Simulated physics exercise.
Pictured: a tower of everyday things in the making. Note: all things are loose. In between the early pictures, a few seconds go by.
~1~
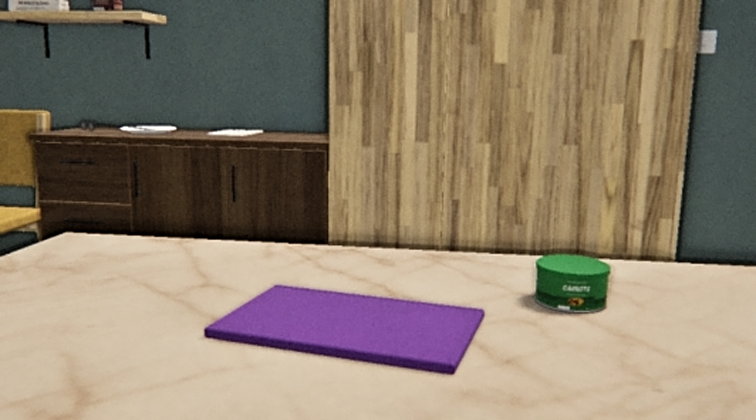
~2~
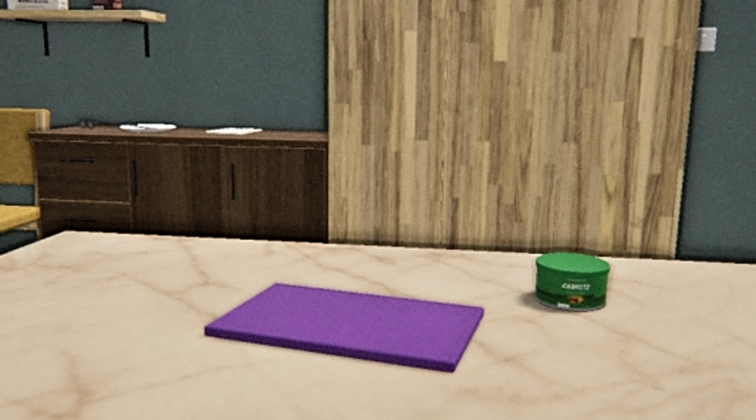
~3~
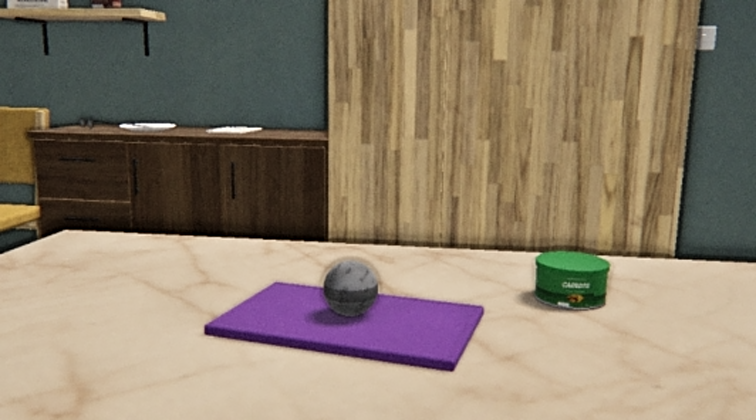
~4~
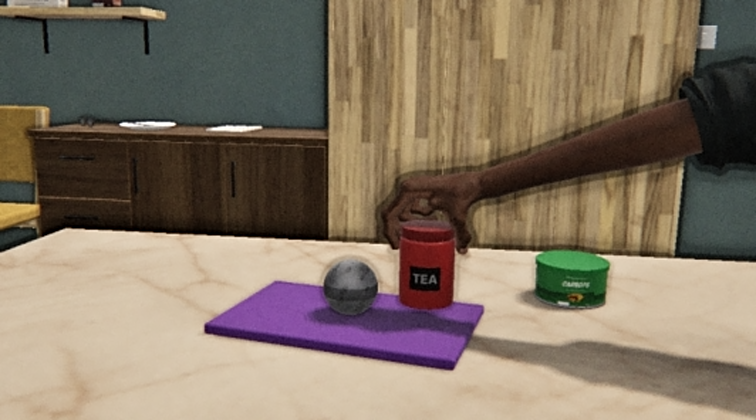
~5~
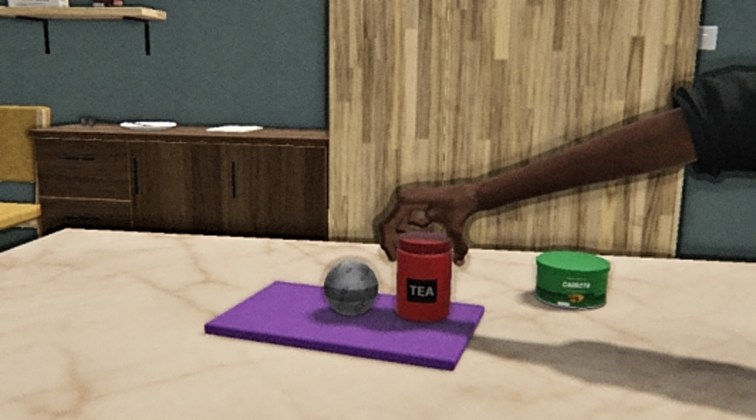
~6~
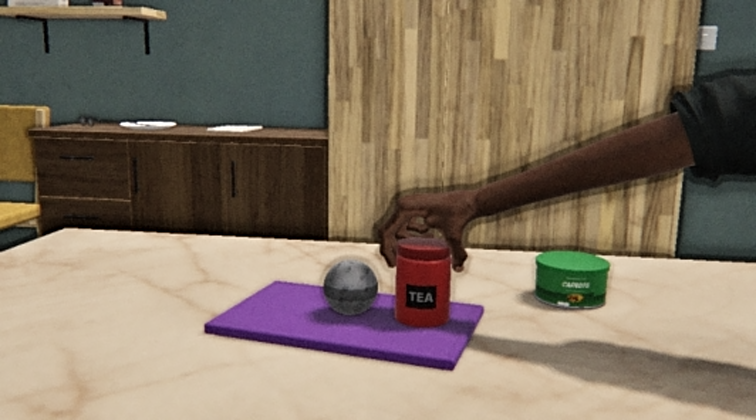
A grey ball appeared on a purple tray beside a green tub, then a hand reached in from the right and lowered a red tea jar onto the tray, just right of the ball.
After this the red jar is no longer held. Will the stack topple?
It is going to stay in one piece.
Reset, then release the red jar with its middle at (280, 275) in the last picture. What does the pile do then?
It stays stable.
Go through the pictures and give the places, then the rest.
In the first frame, the last thing is not in view yet; green tub (572, 283).
In the second frame, the last thing is not in view yet; purple tray (351, 321).
In the third frame, the last thing is not in view yet; grey ball (351, 288).
The fourth frame shows coming down; red jar (427, 263); green tub (571, 279).
The fifth frame shows coming down; red jar (424, 275); purple tray (351, 319).
The sixth frame shows in place under the hand; red jar (423, 281); grey ball (351, 287).
Then, 0.30 s on from there, no change.
Then, 0.70 s on from there, red jar resting near (423, 281).
In the end, all 4 unmoved. At the end, from the last picture's camera, red jar near (423, 281). The pile keeps its balance.
